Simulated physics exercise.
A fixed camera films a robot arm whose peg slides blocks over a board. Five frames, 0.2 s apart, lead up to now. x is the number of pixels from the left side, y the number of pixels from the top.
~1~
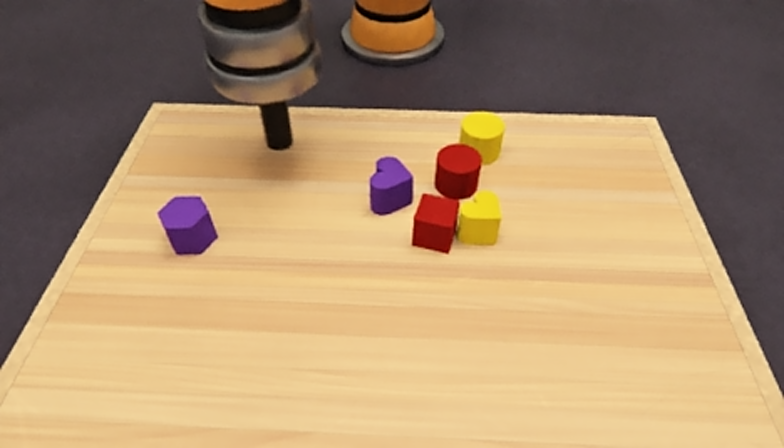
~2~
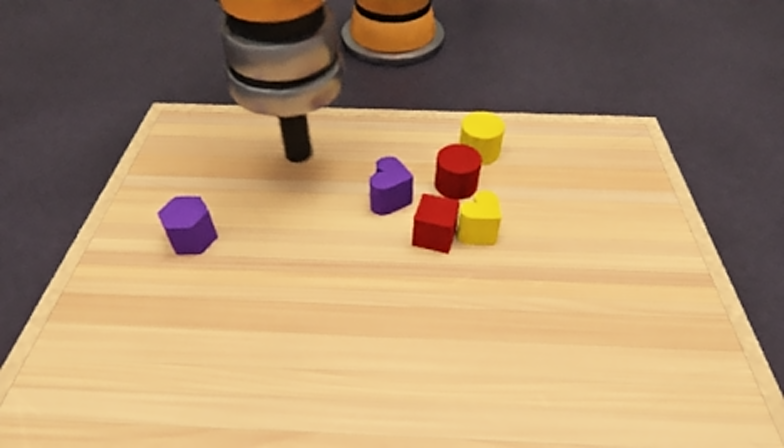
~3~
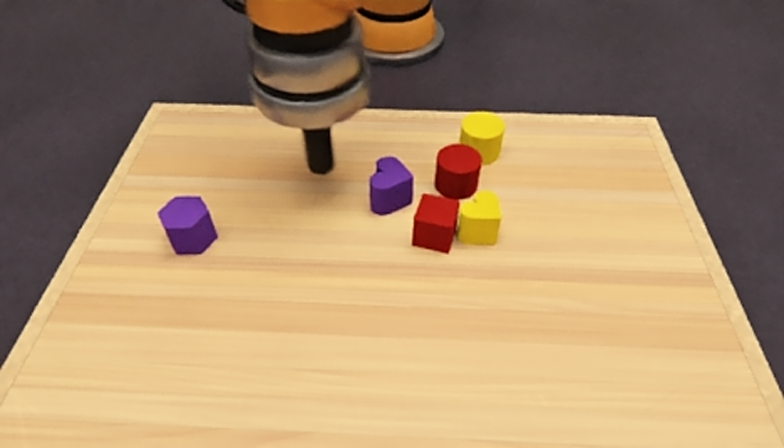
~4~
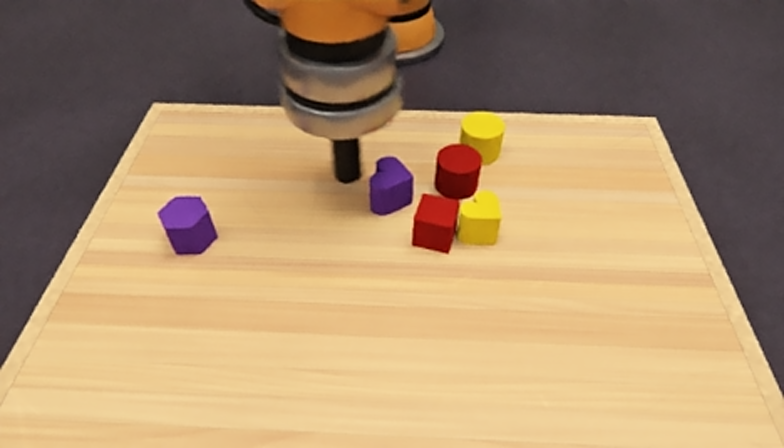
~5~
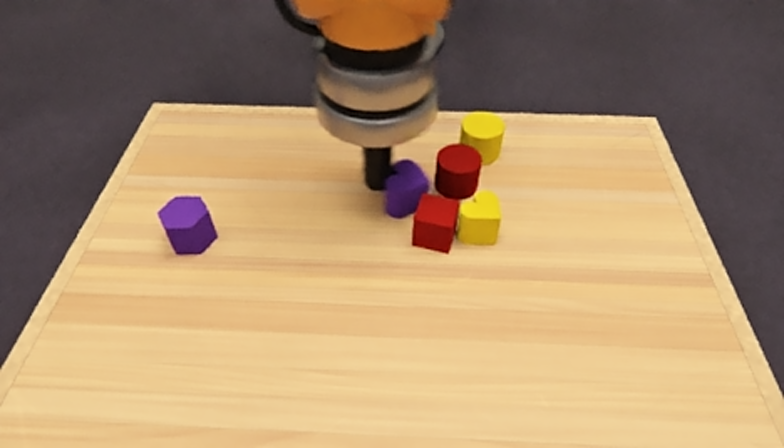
Robot arm moving its black peg rightward across a wooden board and nudging a purple heart block toward the red blocks.
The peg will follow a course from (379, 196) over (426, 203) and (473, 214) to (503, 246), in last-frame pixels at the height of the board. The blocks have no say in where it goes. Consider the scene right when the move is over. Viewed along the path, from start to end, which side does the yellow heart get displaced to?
It moves over to the right.
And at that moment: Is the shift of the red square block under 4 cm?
Yes, it checks out.
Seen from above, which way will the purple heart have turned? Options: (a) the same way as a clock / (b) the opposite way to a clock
b.
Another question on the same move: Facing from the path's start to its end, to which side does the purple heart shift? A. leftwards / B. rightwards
A.
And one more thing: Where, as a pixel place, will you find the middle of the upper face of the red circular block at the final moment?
The top centre is at (483, 154).
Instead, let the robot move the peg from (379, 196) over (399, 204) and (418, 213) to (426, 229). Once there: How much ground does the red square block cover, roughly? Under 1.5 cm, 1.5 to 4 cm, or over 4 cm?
I reckon it covers between 1.5 and 4 cm.
On the path given first. One third of the way, peg at (429, 189); purple heart at (458, 184); red square block at (453, 218), turned 45° clockwise; red circular block at (475, 155); yellow heart at (495, 211), turned 45° anticlockwise.
Two thirds of the way, peg at (476, 199); purple heart at (508, 192); red square block at (460, 219), turned 70° clockwise; red circular block at (483, 154); yellow heart at (515, 221), turned 20° clockwise.
At the end, peg at (507, 232); purple heart at (533, 203), turned 45° anticlockwise; red square block at (460, 219), turned 70° clockwise; red circular block at (483, 154); yellow heart at (541, 241), turned 50° clockwise.
